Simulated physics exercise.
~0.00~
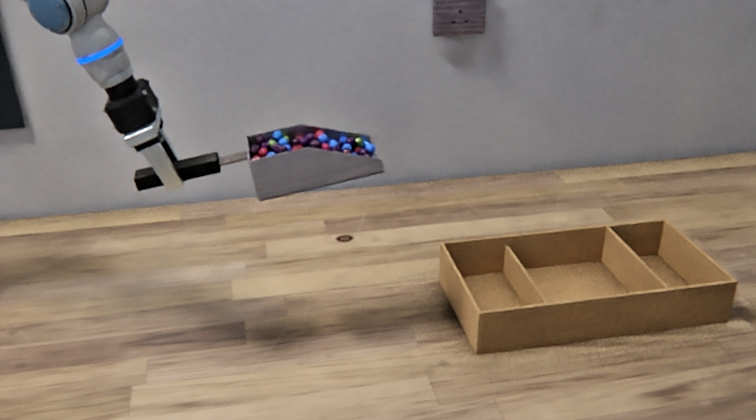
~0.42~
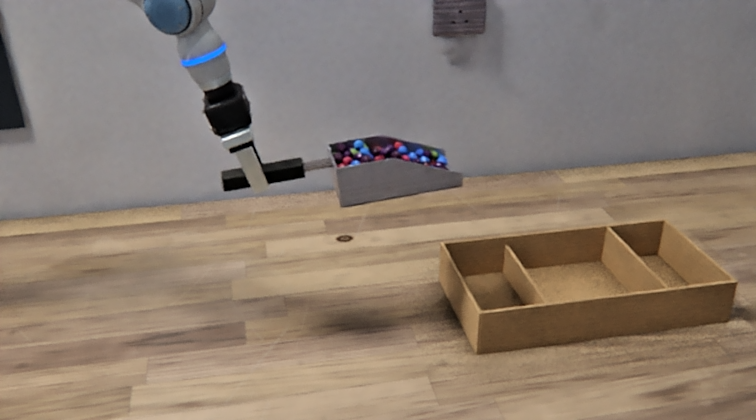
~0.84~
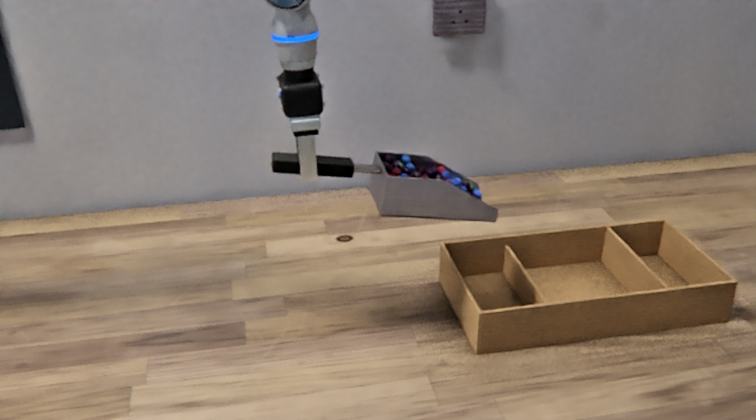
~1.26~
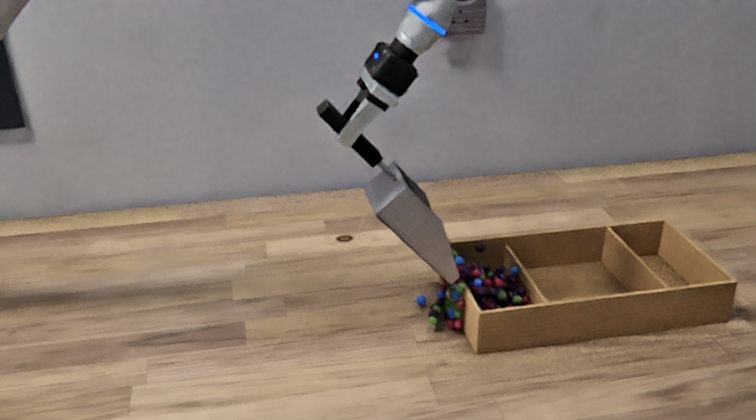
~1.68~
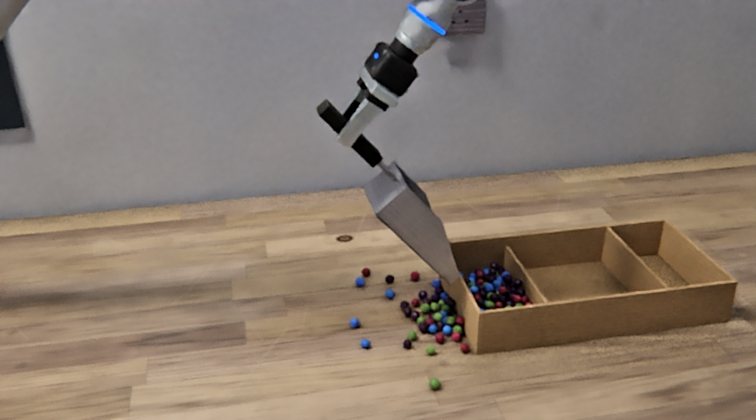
Above a wooden table, a robot arm tips colorful balls partly into a divided box.
